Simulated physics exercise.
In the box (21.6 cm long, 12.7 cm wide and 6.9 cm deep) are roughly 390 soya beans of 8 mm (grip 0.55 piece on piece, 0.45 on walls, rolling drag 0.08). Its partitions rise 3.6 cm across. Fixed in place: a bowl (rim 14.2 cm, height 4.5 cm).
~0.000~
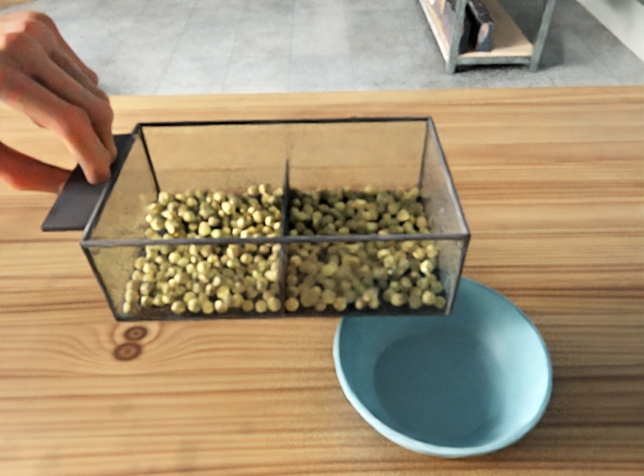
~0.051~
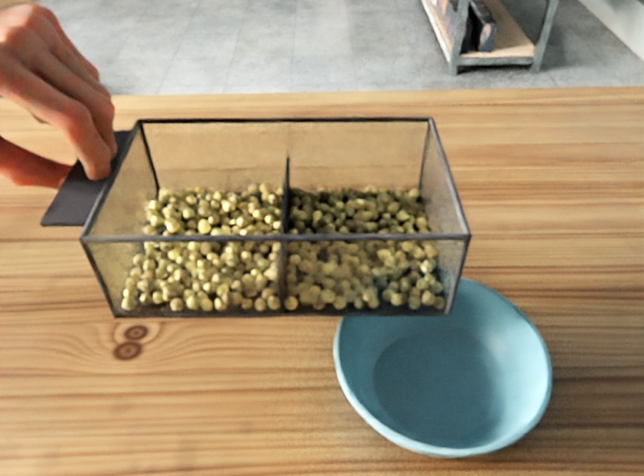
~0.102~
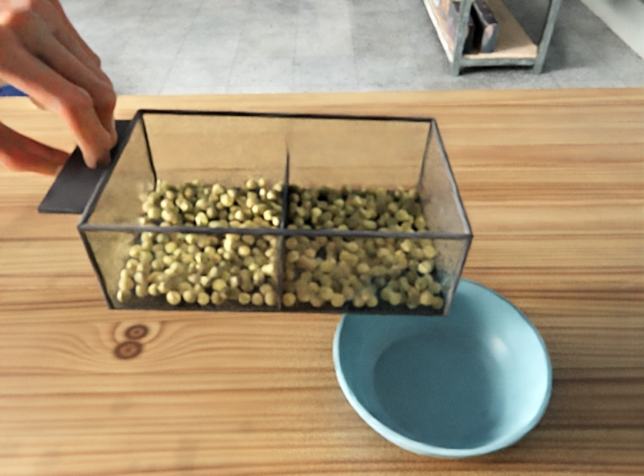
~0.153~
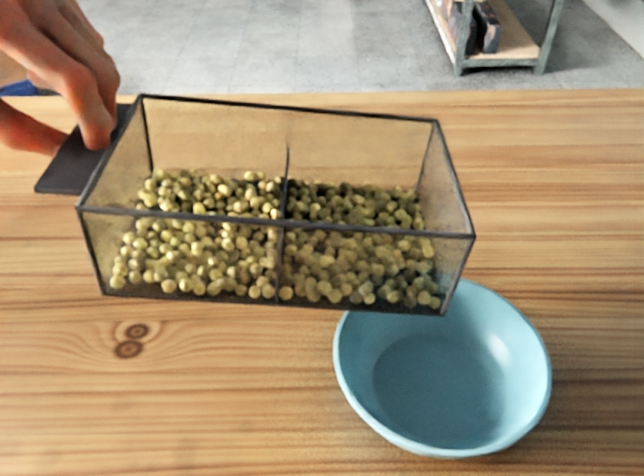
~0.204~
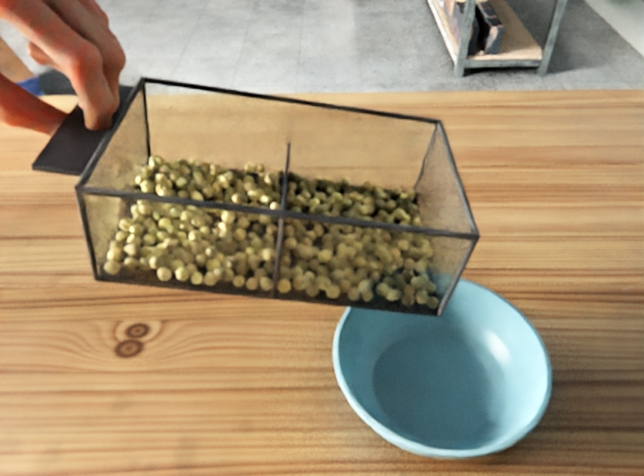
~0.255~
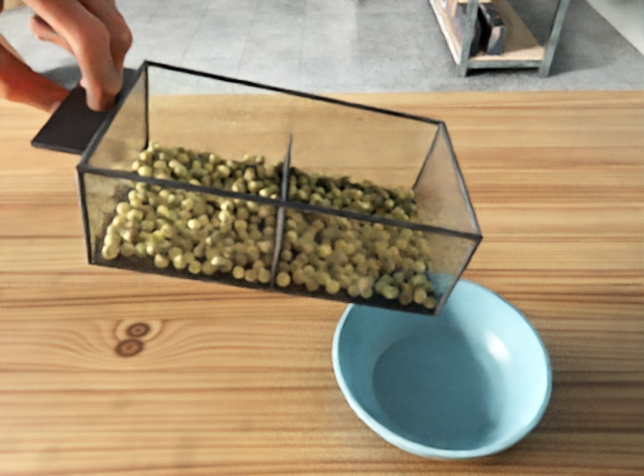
A hand held a clear, dark-edged box of greenish beans, split by a divider, above a wooden table beside a blue bowl, then raised its left end so it slanted down to the right.
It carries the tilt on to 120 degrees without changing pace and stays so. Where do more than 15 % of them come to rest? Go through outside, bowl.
Outside: Over, bowl: Under.
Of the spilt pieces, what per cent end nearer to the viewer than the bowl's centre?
Some 10 per cent.
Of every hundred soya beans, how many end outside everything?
Roughly 100 per cent.
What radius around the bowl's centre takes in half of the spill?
Some 18 cm.
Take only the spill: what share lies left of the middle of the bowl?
Some 0 per cent.
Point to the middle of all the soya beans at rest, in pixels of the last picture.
Around (552, 288).
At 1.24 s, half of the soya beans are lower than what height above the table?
About 20 cm.
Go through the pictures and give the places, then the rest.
Box at (276, 249); tilt 0 degrees; leading edge at (446, 169); bowl at (441, 349), in the first frame.
Box at (276, 247); tilt 1 degrees; leading edge at (447, 170), in the second frame.
Box at (278, 241); tilt 3 degrees; leading edge at (449, 170), in the third frame.
Box at (280, 233); tilt 6 degrees; low side right; leading edge at (452, 171), in the fourth frame.
Box at (284, 224); tilt 10 degrees; low side right; leading edge at (455, 172), in the fifth frame.
Box at (288, 215); tilt 13 degrees; low side right; leading edge at (458, 172); bowl at (440, 351). It turns about 70 degrees a second, in the sixth frame.
After 0.79 s, tilt 49 degrees; box 100 %; middle of all pieces near (314, 147).
Then, at 1.24 s, tilt 80 degrees; box 100 %; middle of all pieces near (380, 102).
Then, at 1.65 s, tilt 107 degrees; outside 15 %, box 70 %, in the air 15 %; middle of all pieces near (483, 183).
Then, at 2.05 s, tilt 120 degrees; outside 100 %; middle of all pieces near (553, 286).
In the end, at 3.1 s, bowl 0 %, outside 100 %, box 0 %.
